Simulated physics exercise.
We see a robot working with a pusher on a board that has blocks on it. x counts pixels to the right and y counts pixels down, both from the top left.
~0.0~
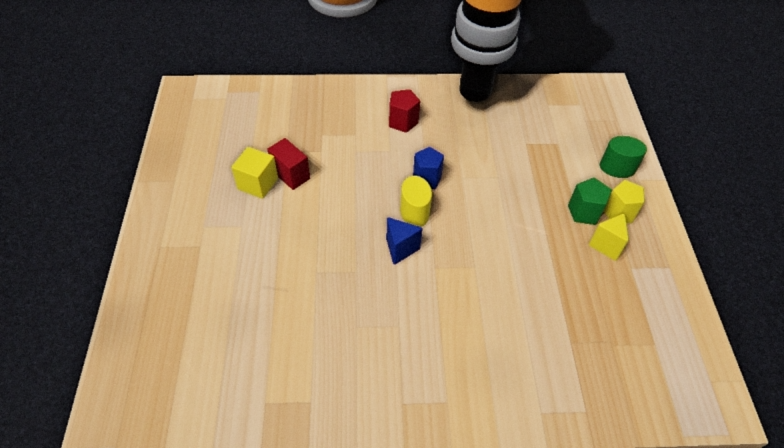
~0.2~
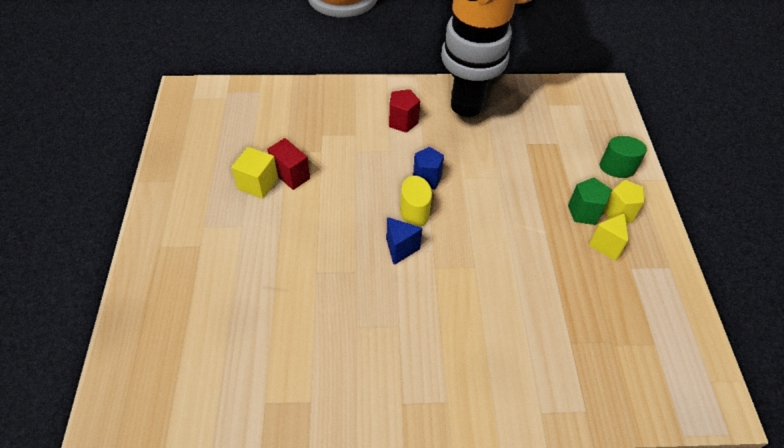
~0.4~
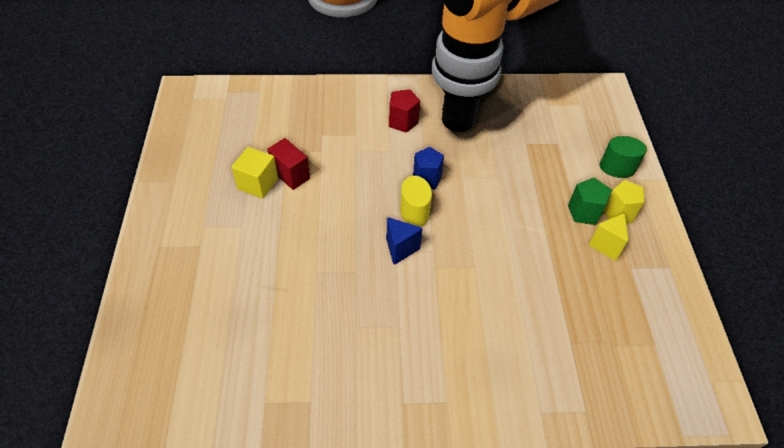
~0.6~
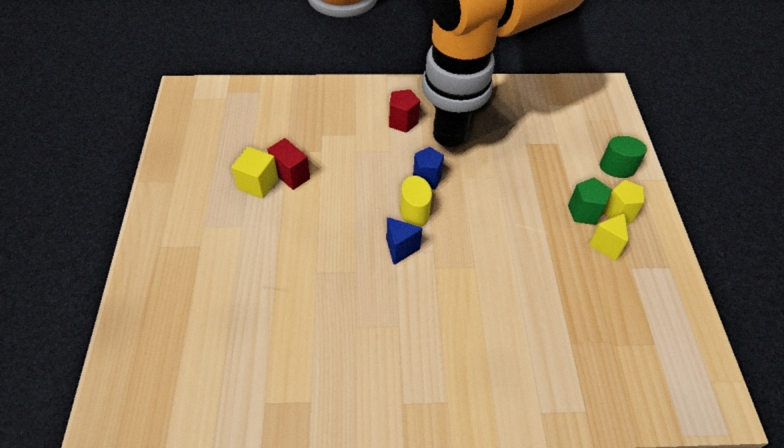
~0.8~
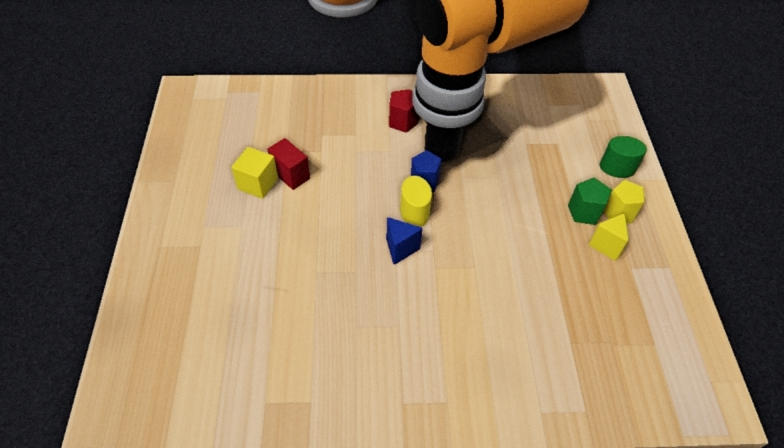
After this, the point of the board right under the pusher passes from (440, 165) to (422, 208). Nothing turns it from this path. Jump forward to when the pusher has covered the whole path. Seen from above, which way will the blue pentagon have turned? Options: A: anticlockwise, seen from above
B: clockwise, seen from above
The correct letter is B.
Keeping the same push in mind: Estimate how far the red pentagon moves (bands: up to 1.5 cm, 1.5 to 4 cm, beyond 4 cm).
The distance will be below 1.5 cm.
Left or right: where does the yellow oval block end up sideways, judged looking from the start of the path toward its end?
With start-to-end as forward, it shifts right.
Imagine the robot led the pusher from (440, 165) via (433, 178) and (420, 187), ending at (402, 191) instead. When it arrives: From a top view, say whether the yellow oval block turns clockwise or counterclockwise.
Overhead view: Anti-clockwise.
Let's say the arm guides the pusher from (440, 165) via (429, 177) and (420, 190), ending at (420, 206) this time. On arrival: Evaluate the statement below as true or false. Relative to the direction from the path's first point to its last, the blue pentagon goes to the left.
That is false.
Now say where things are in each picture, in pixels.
In the first picture, pusher tip (475, 92); block tops, blue triangular piece (402, 229); red pentagon (404, 99); yellow oval block (417, 190); blue pentagon (429, 157).
In the second picture, pusher (467, 107); blocks unchanged.
In the third picture, pusher (458, 121); blocks unchanged.
In the fourth picture, pusher (450, 136); blocks unchanged.
In the fifth picture, pusher (442, 150); blue triangular piece (402, 229); red pentagon (404, 99); yellow oval block (417, 190); blue pentagon (427, 161).
What follows on the original path. Halfway along, pusher (433, 171); yellow oval block (404, 203), turned 55° anticlockwise; blue pentagon (407, 178), turned 45° clockwise.
At the end, pusher (424, 194); blue triangular piece (400, 234), turned 35° anticlockwise; red pentagon in place; yellow oval block (386, 215), turned 100° anticlockwise; blue pentagon (392, 190), turned 105° clockwise.
